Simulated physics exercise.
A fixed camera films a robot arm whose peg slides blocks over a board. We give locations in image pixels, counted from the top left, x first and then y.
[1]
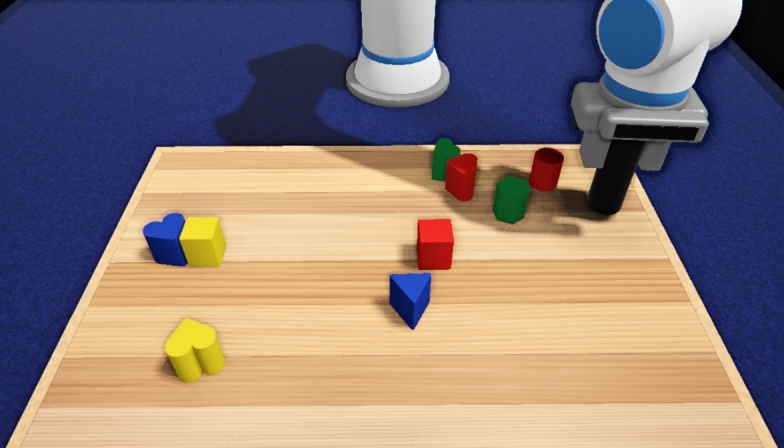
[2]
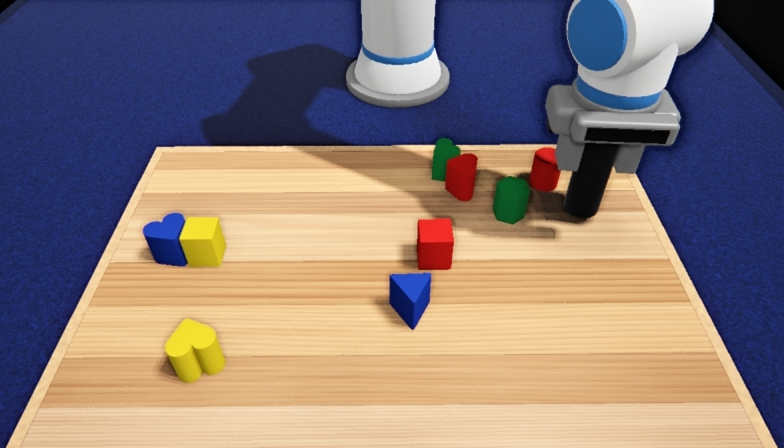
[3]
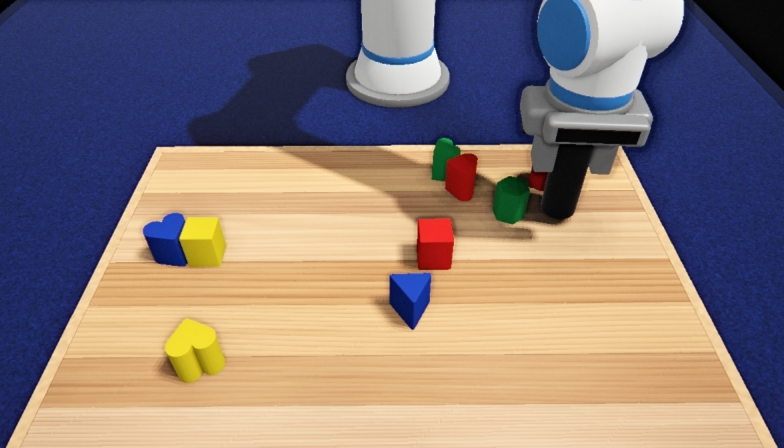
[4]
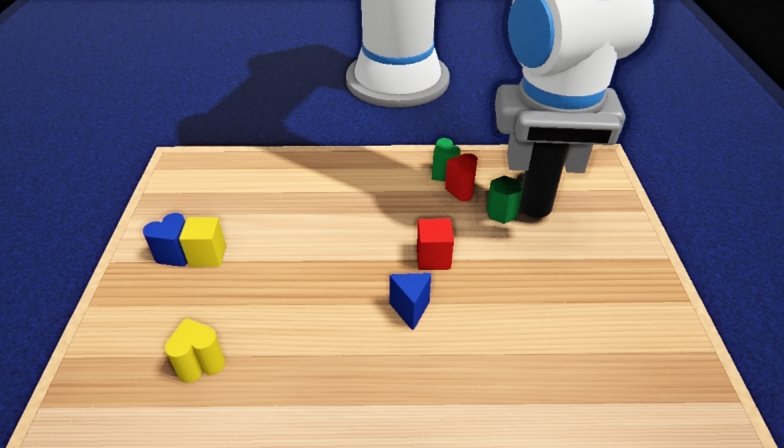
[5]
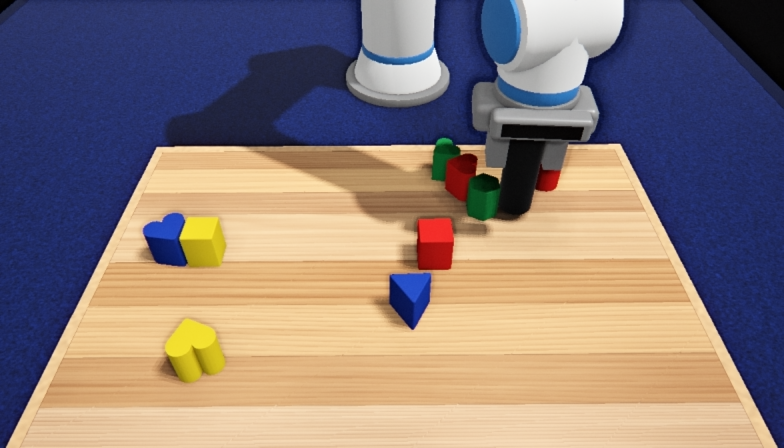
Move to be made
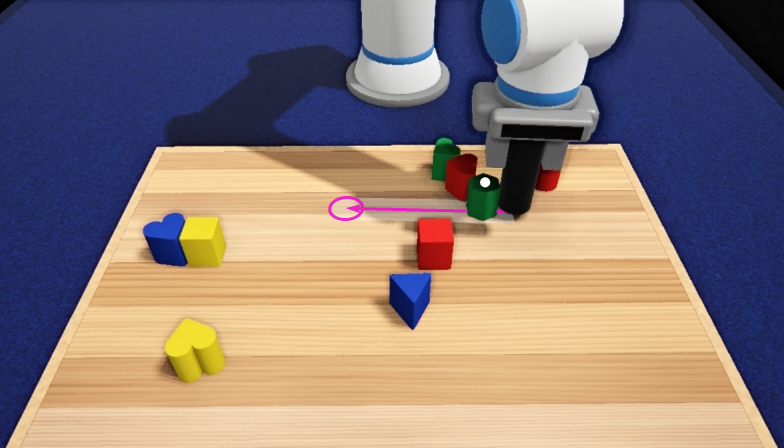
Robot arm sliding its black peg leftward across a wooden board, passing a red cylinder and pushing a green hexagonal block left.
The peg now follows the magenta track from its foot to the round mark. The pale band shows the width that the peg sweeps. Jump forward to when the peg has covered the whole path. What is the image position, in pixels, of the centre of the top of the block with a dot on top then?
The centre of its top face lies at (312, 182).
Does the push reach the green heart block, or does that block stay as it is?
That block remains where it is.
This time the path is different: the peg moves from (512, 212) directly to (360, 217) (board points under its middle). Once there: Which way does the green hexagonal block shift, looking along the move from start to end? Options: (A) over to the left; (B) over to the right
Answer: B.
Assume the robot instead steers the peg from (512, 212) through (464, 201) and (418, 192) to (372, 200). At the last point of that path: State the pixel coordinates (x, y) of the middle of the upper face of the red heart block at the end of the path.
It sits at (416, 147).
The line goes straight from (512, 212) to (346, 208); the dot is on the green hexagonal block.
The first path, step by step. One third of the way, peg at (457, 203); red heart block at (459, 161), turned 35° clockwise; green hexagonal block at (426, 182).
Two thirds of the way, peg at (401, 202); red heart block at (459, 161), turned 35° clockwise; green hexagonal block at (369, 183).
At the end, peg at (346, 201); green heart block unmoved; red heart block at (459, 161), turned 35° clockwise; green hexagonal block at (312, 182).
